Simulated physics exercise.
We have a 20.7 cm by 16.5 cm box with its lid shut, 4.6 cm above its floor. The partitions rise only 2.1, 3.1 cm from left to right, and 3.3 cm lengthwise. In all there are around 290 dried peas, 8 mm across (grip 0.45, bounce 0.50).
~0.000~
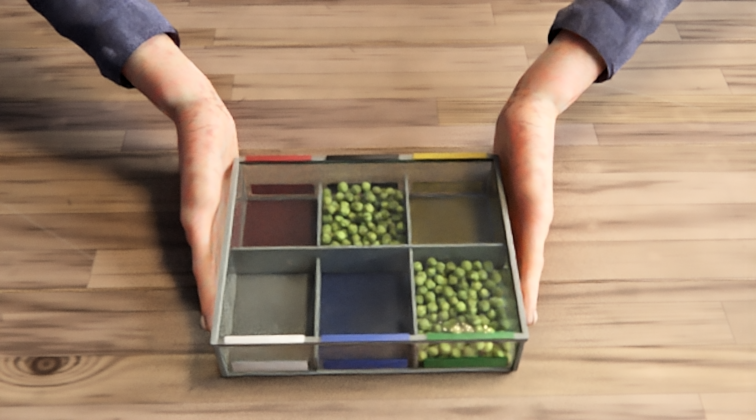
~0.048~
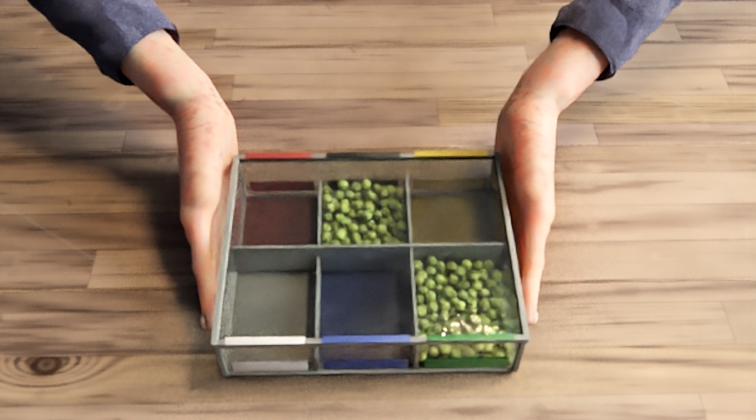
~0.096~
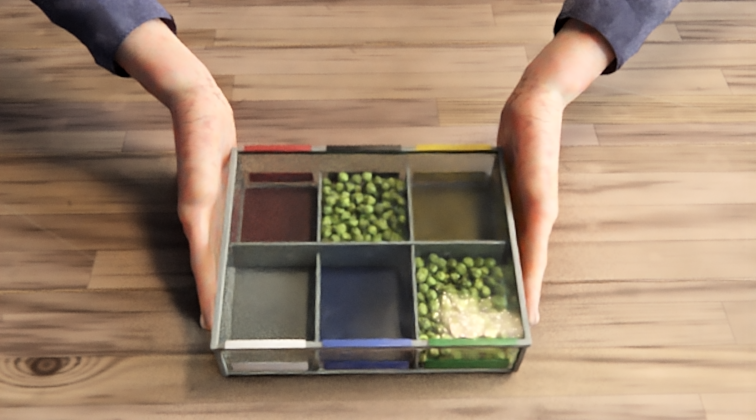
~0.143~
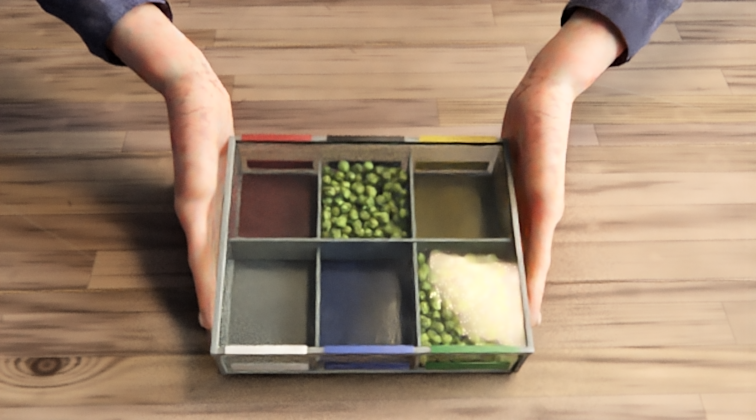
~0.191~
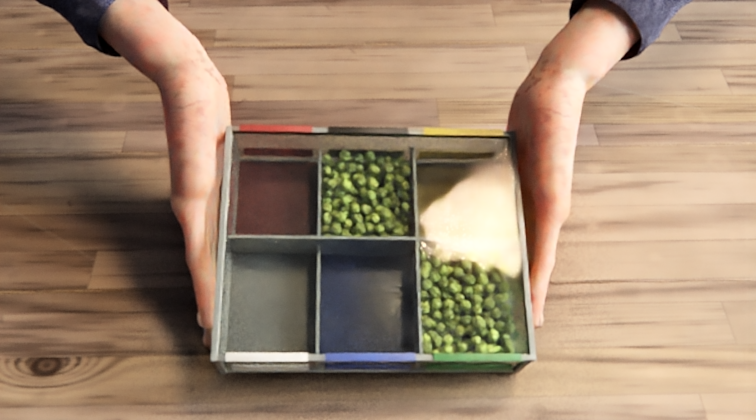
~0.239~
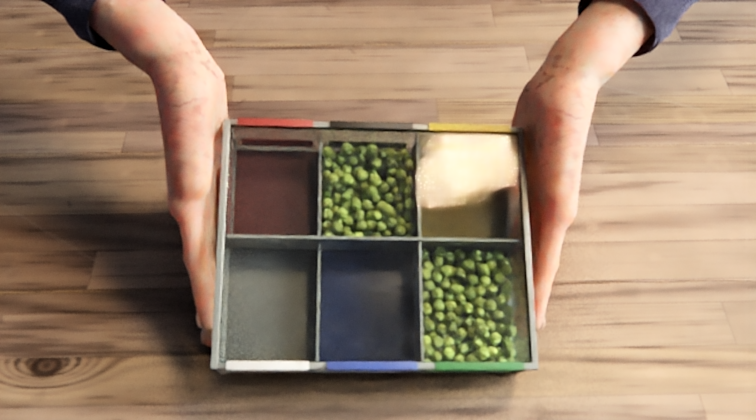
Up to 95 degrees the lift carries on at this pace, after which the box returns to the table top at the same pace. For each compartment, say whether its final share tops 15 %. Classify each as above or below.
Classification: Red below, blue below, green above, yellow below, white below, black above.
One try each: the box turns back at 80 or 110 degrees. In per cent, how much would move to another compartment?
15 % and 15 %.
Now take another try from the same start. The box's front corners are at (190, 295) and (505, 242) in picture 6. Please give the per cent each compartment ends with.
By the end red holds 40%, blue holds 0%, green holds 35%, yellow holds 0%, white holds 0% and black holds 25%.
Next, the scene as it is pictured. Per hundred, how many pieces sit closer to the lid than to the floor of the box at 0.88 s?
Estimate: Near 50 per cent.
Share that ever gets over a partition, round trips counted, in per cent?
Something like 15 per cent of the pieces.
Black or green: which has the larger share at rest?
Result: Green has more.
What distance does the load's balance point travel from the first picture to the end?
3.0 cm, roughly.
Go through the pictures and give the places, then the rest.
The first frame shows box tilt 0 degrees, front corners at (217, 340) and (522, 335); green 50 %, black 50 %.
The second frame shows box tilt 1 degrees, front corners at (218, 341) and (523, 336).
The third frame shows box tilt 5 degrees, front corners at (218, 344) and (524, 341), lowest corner right front.
The fourth frame shows box tilt 11 degrees, front corners at (218, 349) and (527, 348), lowest corner right front.
The fifth frame shows box tilt 18 degrees, front corners at (218, 355) and (529, 355), lowest corner right front.
The sixth frame shows box tilt 24 degrees, front corners at (218, 363) and (531, 364), lowest corner right front; green 50 %, black 50 %. Its pace works out near 135 degrees a second.
Then, at 0.88 s, tilt 93 degrees; blue 5 %, green 50 %, black 40 %.
After 1.30 s, tilt 40 degrees; blue 10 %, green 55 %, black 35 %.
After 1.81 s, tilt 0 degrees; blue 10 %, green 55 %, black 35 %.
In the end, at 2.3 s, red 0 %, blue 10 %, green 55 %, yellow 0 %, white 0 %, black 35 %.
